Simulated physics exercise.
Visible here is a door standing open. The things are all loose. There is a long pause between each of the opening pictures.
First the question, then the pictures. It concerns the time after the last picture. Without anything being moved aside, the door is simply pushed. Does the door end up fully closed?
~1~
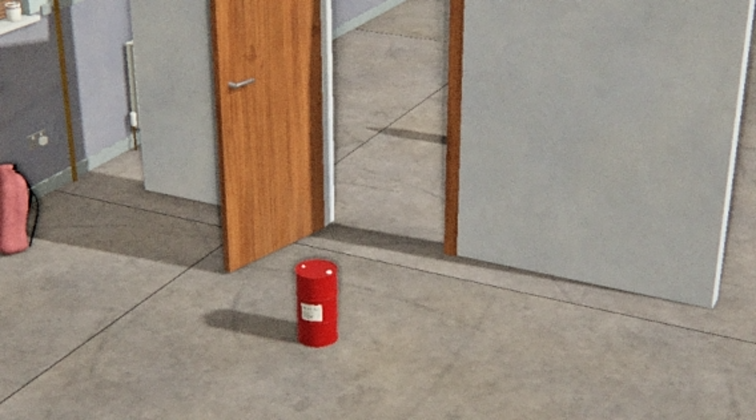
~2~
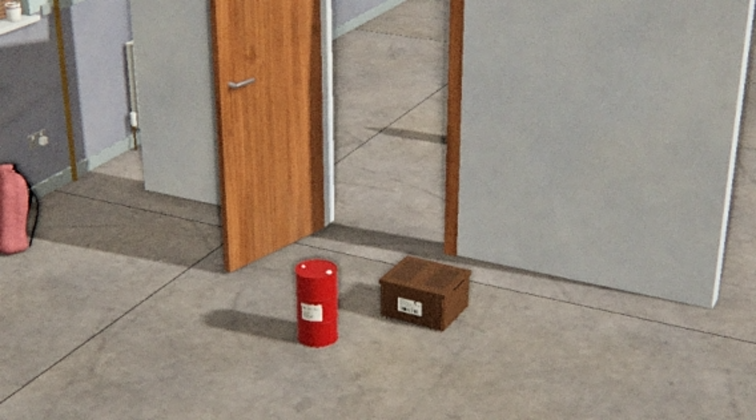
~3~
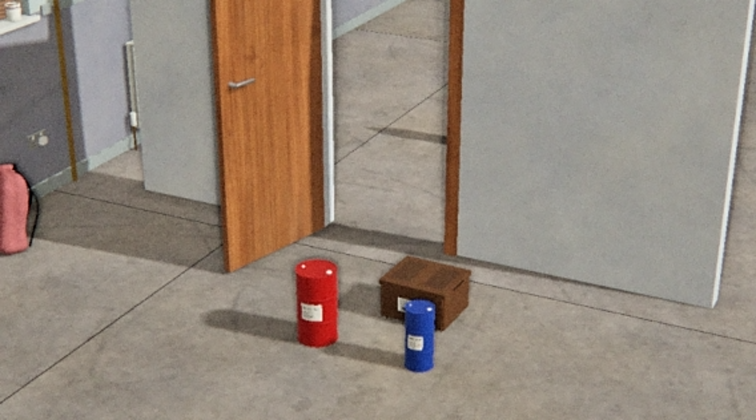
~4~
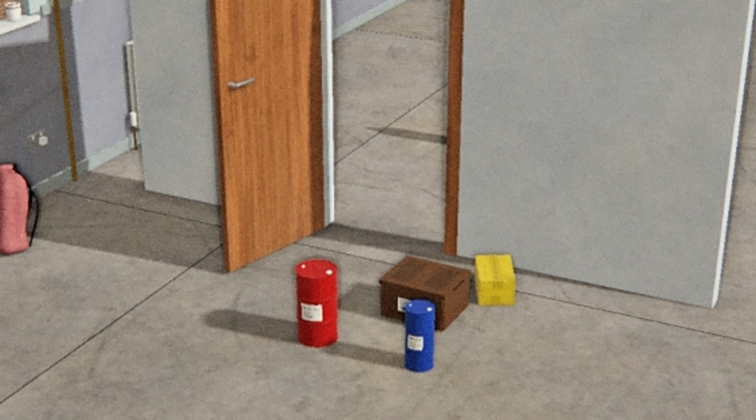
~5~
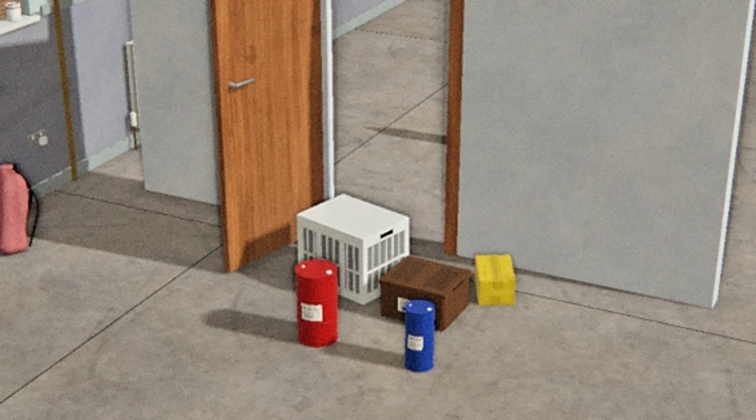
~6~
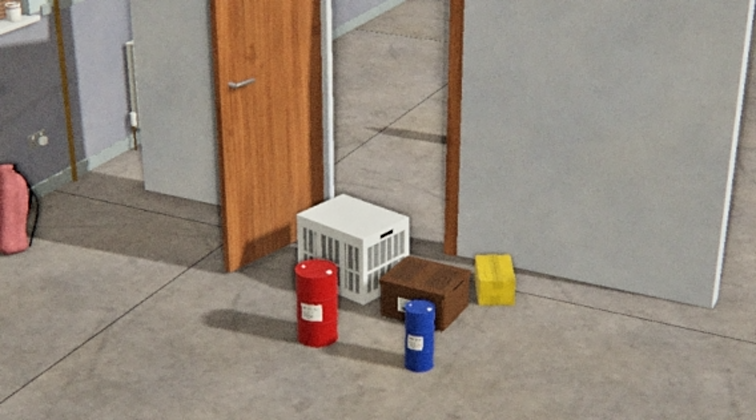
No.
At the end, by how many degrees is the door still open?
The door ends up some 75° open.
Then, 0.40 s on from there, open by 95°.
Then, 0.60 s on from there, open by 83°.
Then, 0.80 s on from there, open by 74°; white chest shifted a little near (357, 248).
In the end, open by 73°; all 5 unmoved. At the end, from the last picture's camera, white chest near (357, 248).
